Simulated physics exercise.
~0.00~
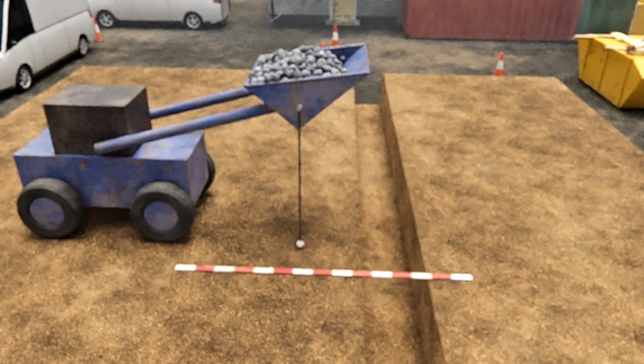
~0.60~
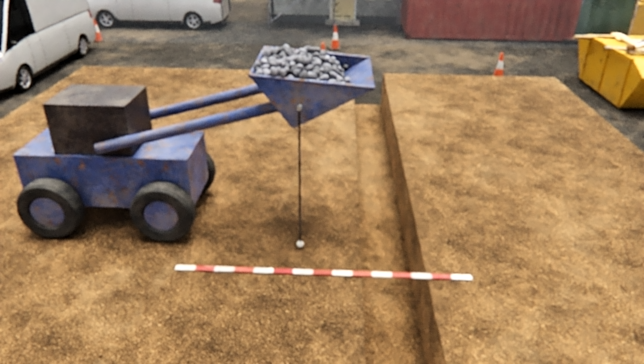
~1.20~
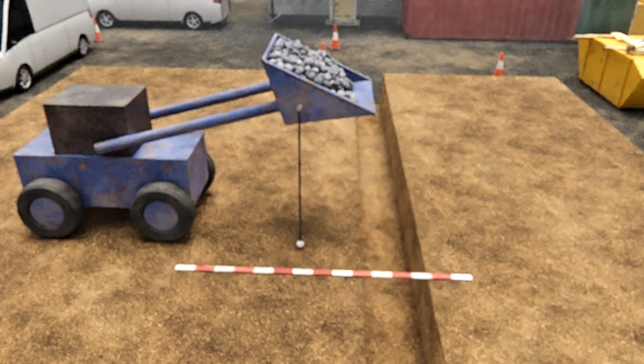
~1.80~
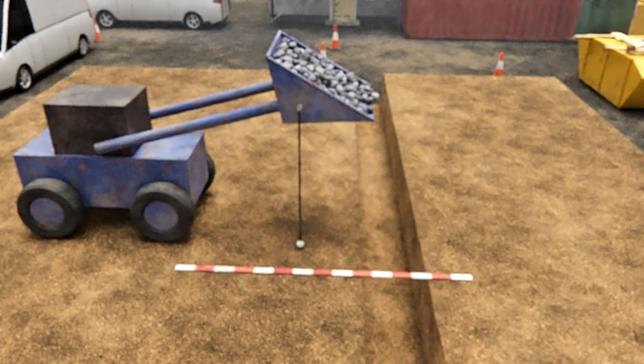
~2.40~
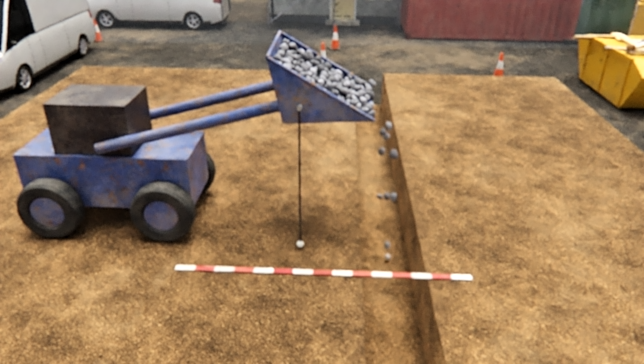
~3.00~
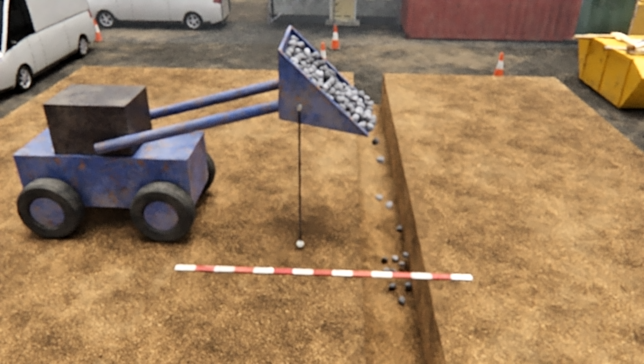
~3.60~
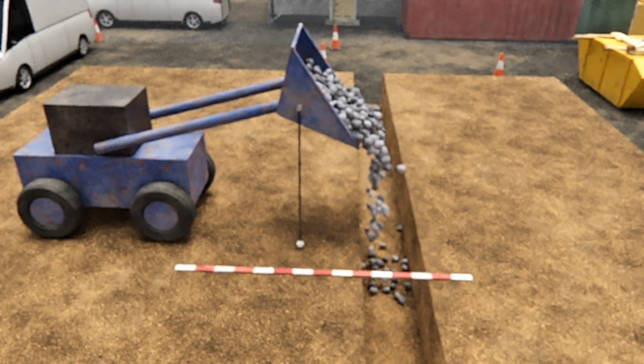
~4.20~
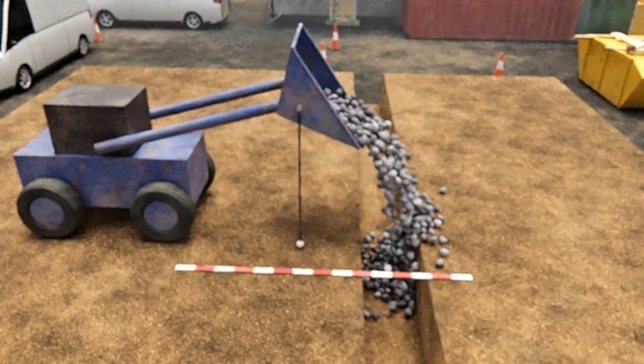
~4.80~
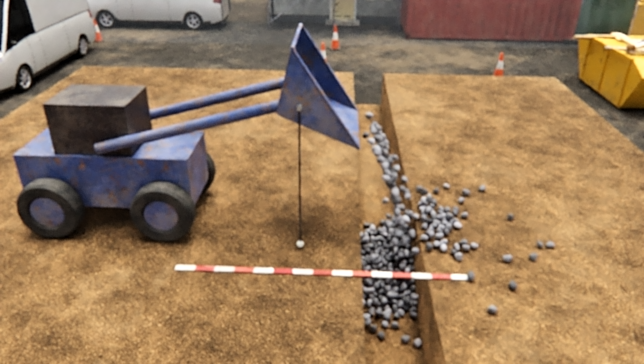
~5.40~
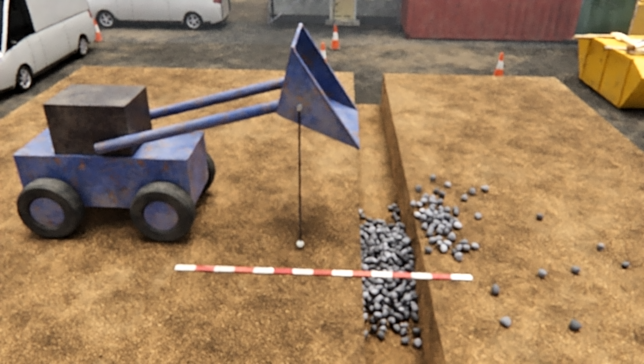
To begin with, a blue compact loader stands on brown dirt at the left, holding a raised bucket heaped with grey stones near a narrow trench, with a red and white striped bar across the foreground. The bucket tips forward to the right, then pauses with its load still inside. It tilts again, and a few stones drop from its lip into the trench. As it steepens, the rest pours out in a thick stream. The bucket stops, empty, with most stones piled in the trench and some scattered on the dirt beyond it.
